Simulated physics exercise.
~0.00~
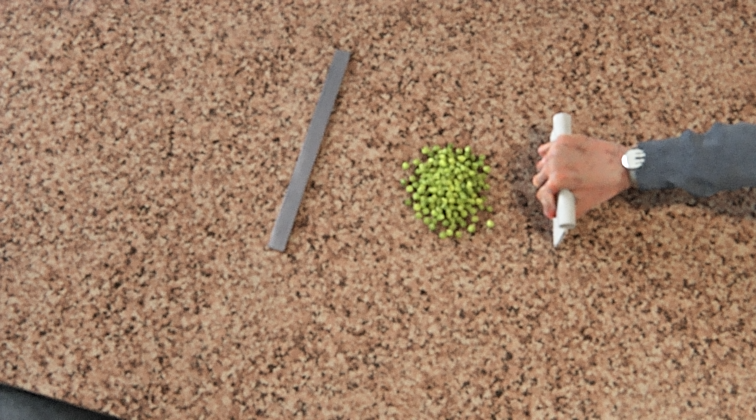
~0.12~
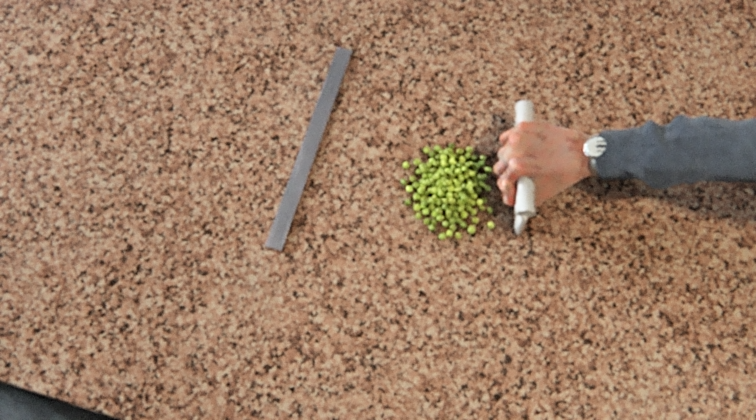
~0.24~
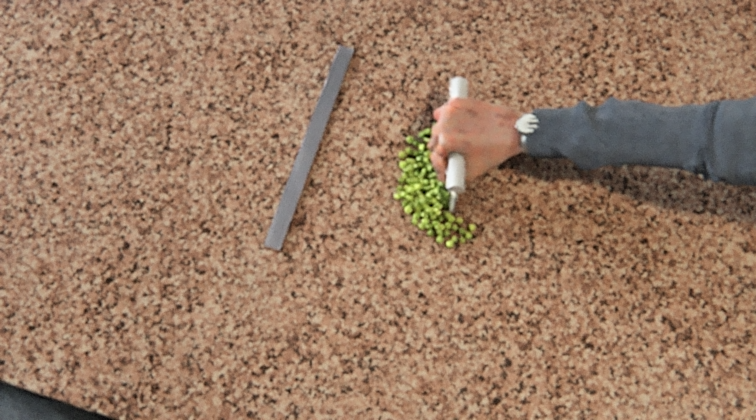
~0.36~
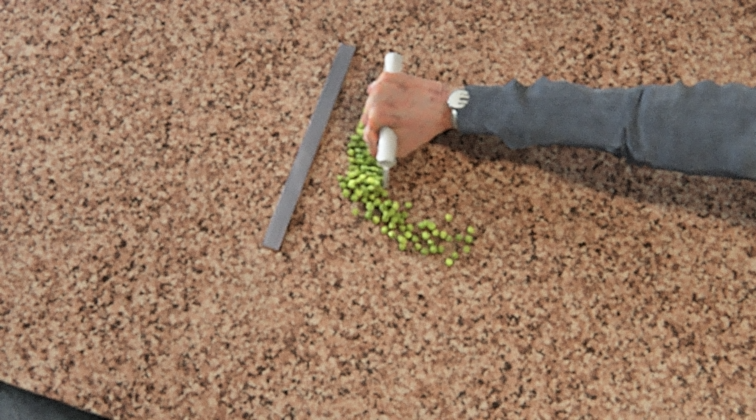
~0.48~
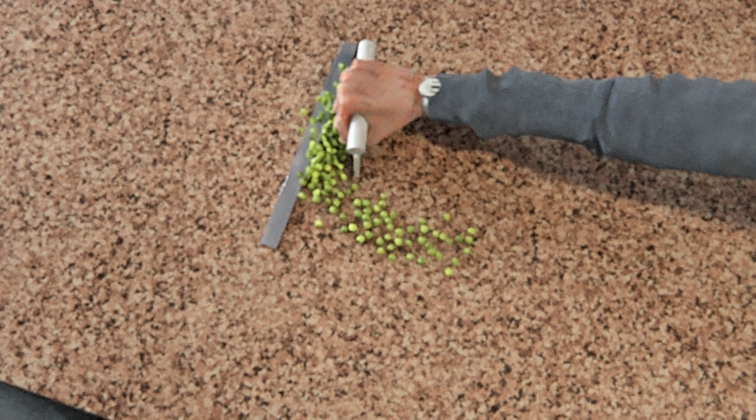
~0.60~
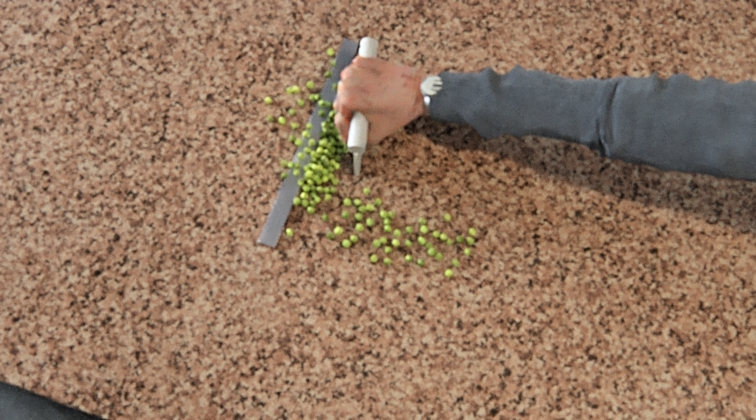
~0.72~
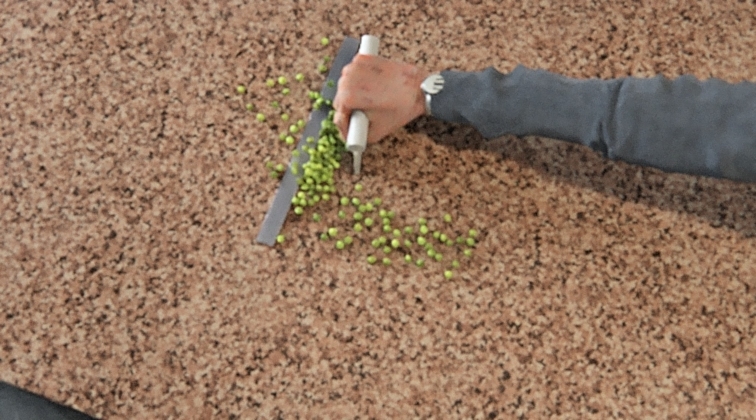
The footage shows a hand pushing a white-handled scraper left through a pile of small green peas on a speckled surface, spreading them toward a flat grey strip. The hand stops beside the strip, with some peas on and beyond it and many scattered to its right.
